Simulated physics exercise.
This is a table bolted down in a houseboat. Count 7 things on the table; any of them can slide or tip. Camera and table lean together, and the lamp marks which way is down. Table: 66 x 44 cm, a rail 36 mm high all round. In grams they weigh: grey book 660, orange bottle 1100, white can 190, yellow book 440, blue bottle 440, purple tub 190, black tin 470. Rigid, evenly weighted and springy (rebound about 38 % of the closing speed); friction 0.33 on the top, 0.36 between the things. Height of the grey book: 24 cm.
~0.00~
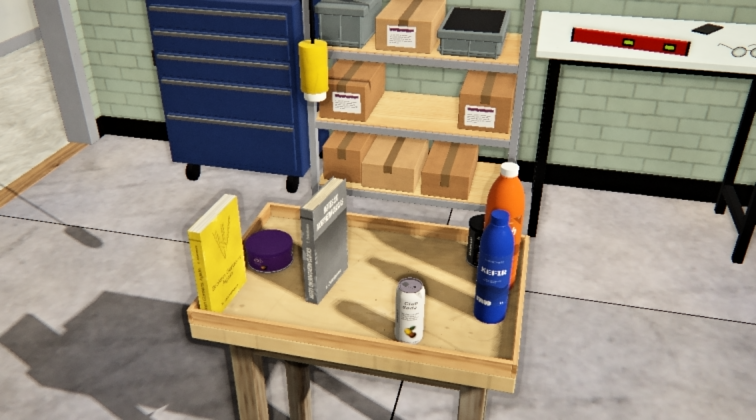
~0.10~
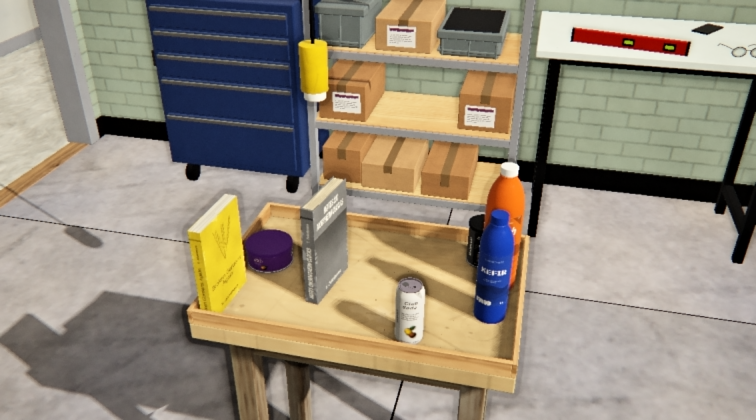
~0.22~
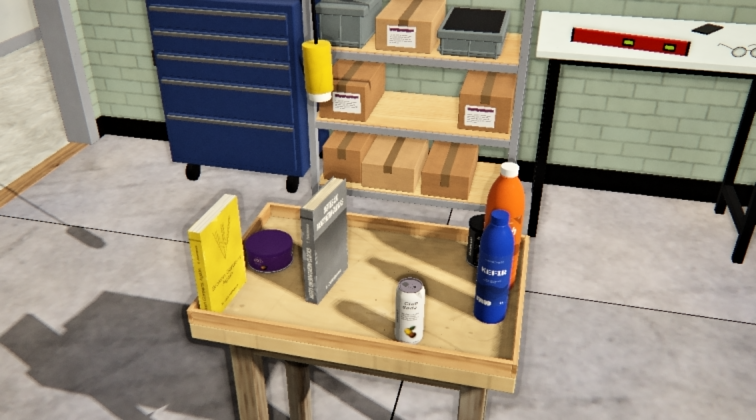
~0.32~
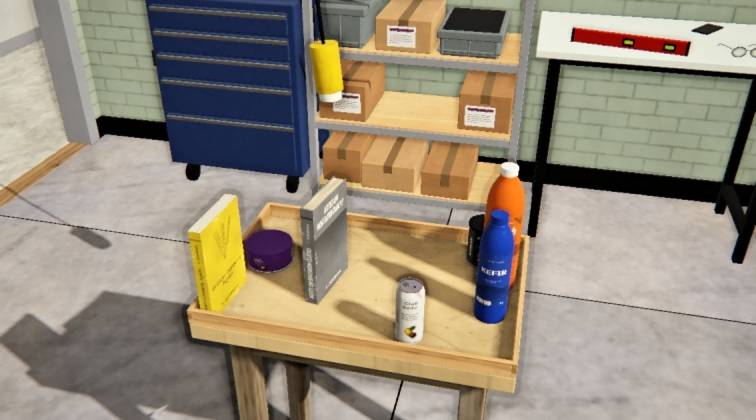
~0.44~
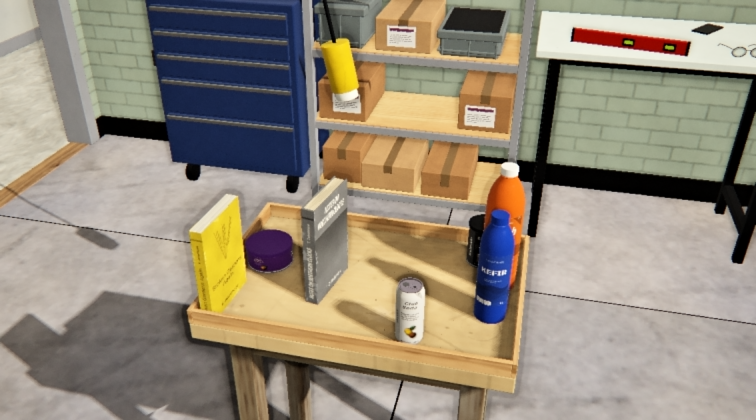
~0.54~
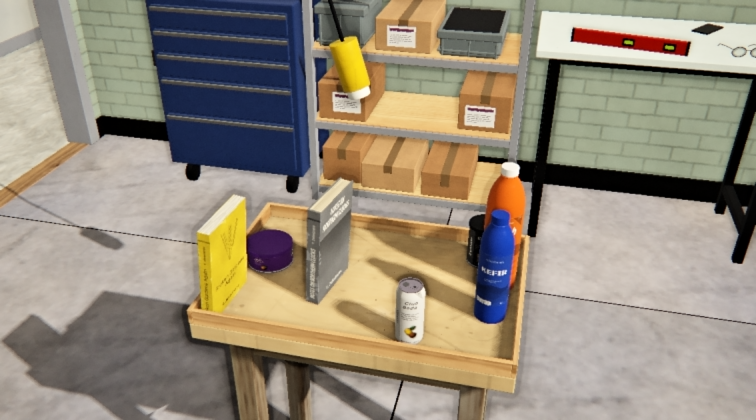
A yellow cylinder hanging before the shelves swings gradually to the right, in a workshop seen from slightly above, with a blue tool cabinet, boxes and a white bench behind. On the rimmed wooden table stand yellow and grey books, a purple tub, a white can, and blue and orange bottles by a black tin. Both books begin leaning rightward late on, while the view stays fixed on the table.
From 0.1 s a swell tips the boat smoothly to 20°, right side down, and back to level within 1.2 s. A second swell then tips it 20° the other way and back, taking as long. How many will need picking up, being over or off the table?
Tipped or gone: Three or more.
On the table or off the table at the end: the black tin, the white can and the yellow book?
The black tin ends on the table; the white can finishes off the table; the yellow book is still on the table.
After 1.04 s, boat heeled 8°, right side down; orange bottle and blue bottle now off the table; grey book on its side near (426, 292); yellow book 69° off its base.
After 1.44 s, boat heeled 3°, left side down; white can now off the table; grey book on its side near (427, 292); yellow book on its side.
After 2.04 s, boat heeled 17°, left side down; grey book on its side near (425, 292); yellow book on its side.
In the end (3.0 s), off the table, orange bottle, white can and blue bottle; toppled on the table, grey book and yellow book; the other 2 under 5 cm from the start. At the end, from the last picture's camera, grey book near (425, 292).
